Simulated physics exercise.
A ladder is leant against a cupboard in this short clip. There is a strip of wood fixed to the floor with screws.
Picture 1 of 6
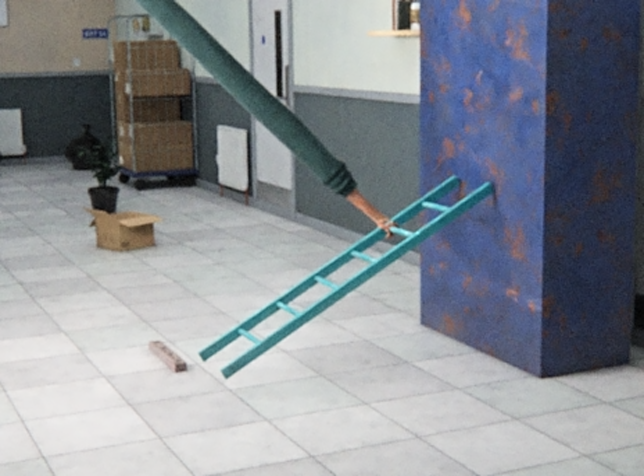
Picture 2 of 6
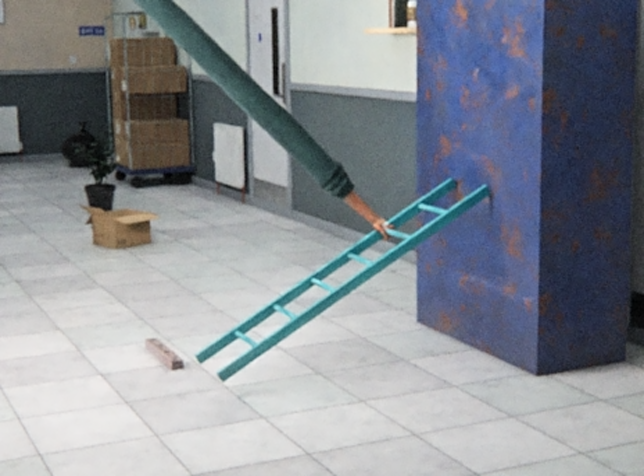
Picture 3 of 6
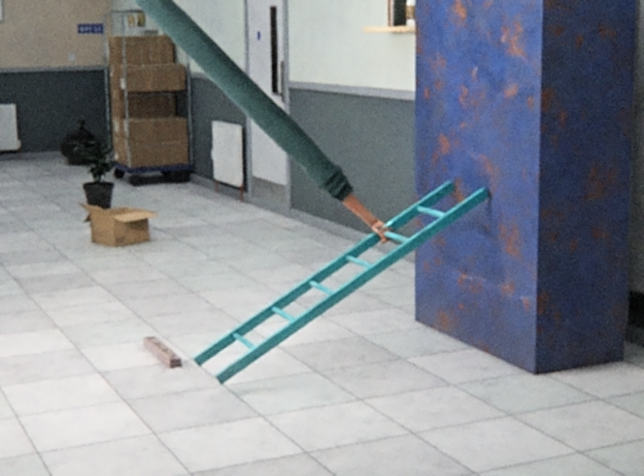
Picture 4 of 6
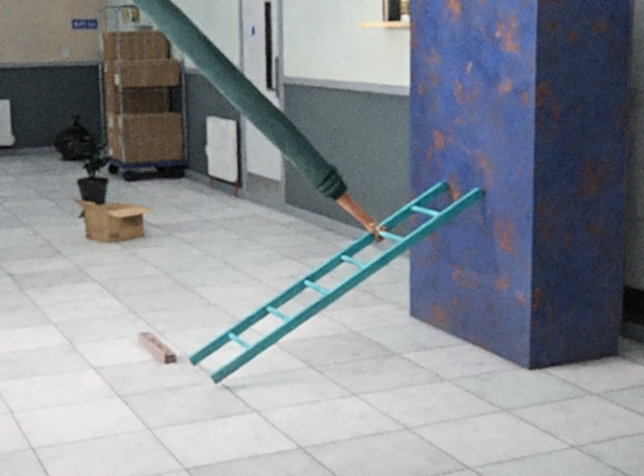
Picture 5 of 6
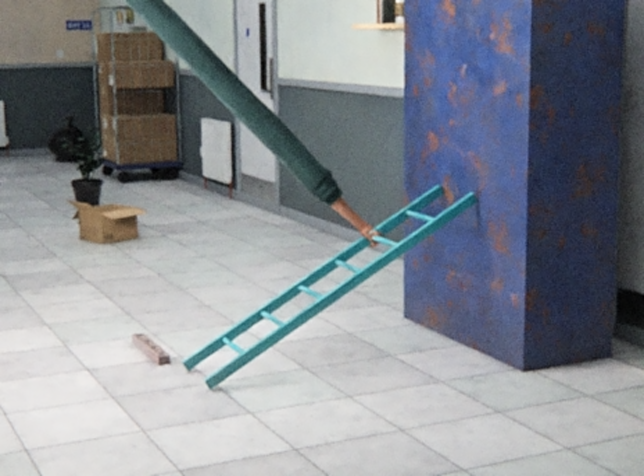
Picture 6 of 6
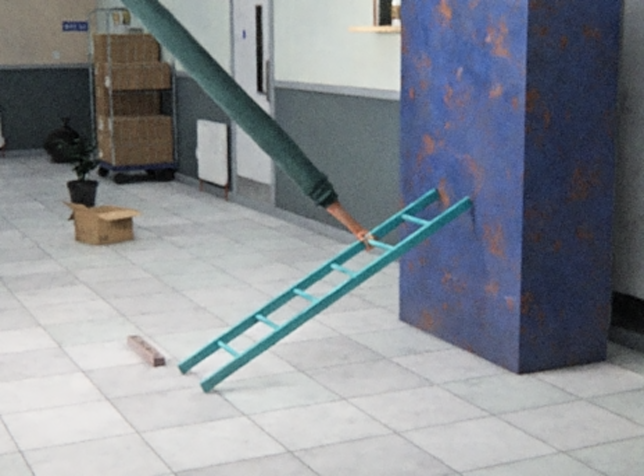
A green-sleeved arm holds a turquoise ladder leaning against a blue cupboard, barely moving it.
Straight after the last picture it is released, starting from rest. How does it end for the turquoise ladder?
It's going to go down, I think.
Then, 0.34 s past the last view, turquoise ladder leaning 7° off how it started near (320, 303).
Then, 0.46 s past the last view, turquoise ladder leaning 16° off how it started near (314, 326).
Then, 0.56 s past the last view, turquoise ladder leaning 27° off how it started near (309, 359).
Finally, the turquoise ladder slips down, near (308, 361).
